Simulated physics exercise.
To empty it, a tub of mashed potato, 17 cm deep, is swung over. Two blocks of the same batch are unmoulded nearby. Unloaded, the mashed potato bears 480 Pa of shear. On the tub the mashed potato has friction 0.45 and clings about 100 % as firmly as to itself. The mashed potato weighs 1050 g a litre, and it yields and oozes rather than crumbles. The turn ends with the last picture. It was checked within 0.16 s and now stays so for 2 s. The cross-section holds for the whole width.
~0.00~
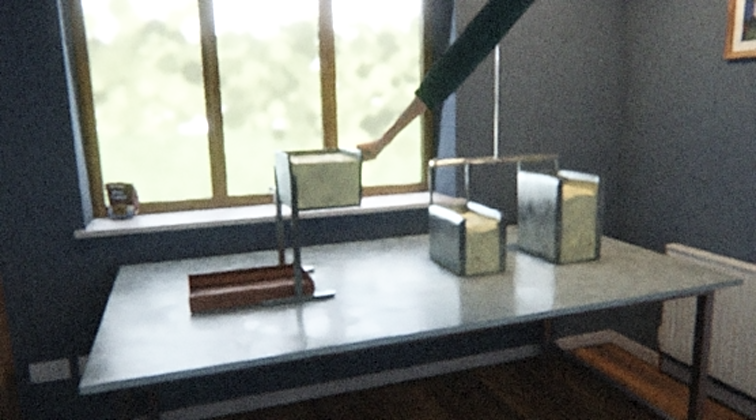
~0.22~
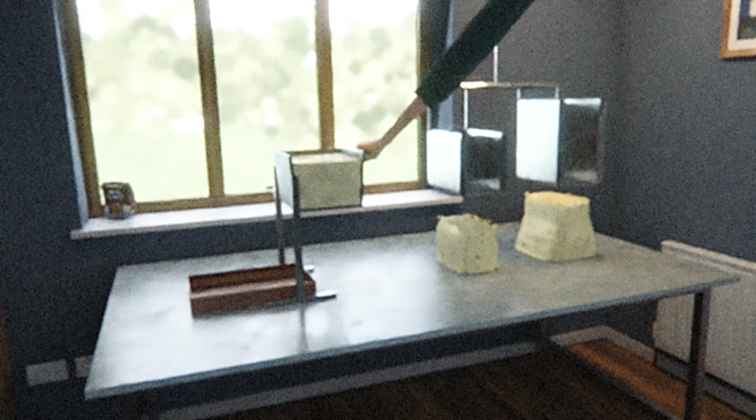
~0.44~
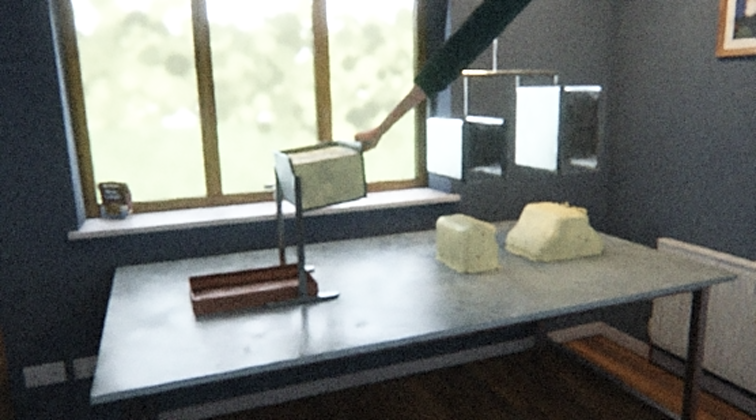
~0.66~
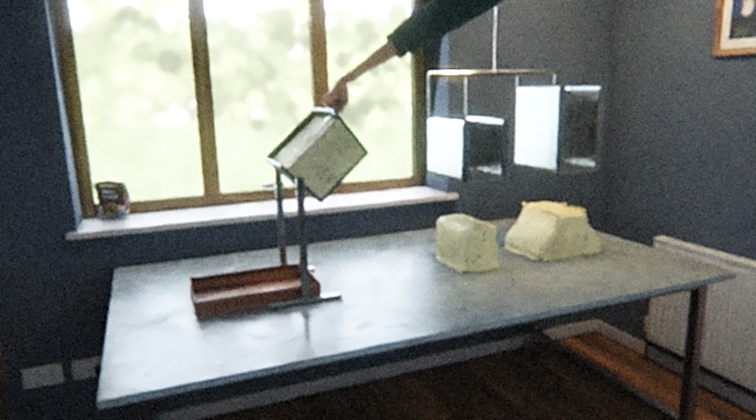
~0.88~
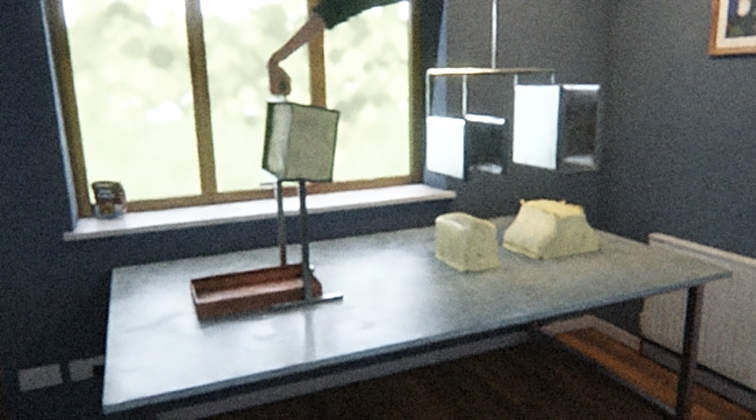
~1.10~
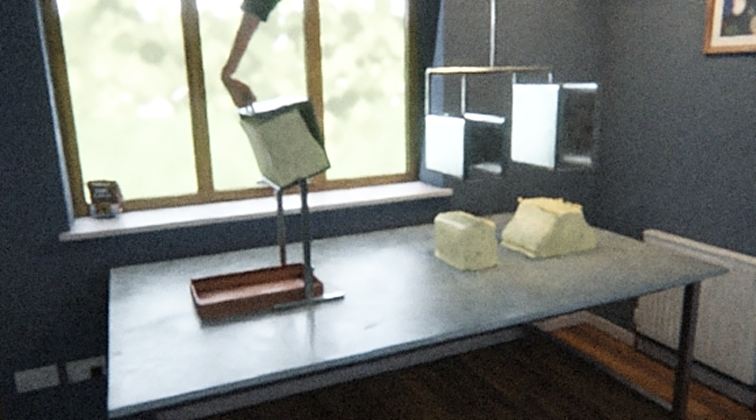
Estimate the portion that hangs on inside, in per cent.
It comes to some 0 %.
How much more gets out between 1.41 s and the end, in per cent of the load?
About 25 %.
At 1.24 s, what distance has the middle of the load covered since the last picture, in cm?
Roughly 8 cm.
After 1.24 s, the tub is at 106 degrees and holds 60 %.
After 1.41 s, the tub is at 106 degrees and holds 26 %.
After 1.58 s, the tub is at 106 degrees and holds 18 %.
After 1.75 s, the tub is at 106 degrees and holds 1 %.
After 3.10 s, the tub is at 106 degrees and holds 0 %.
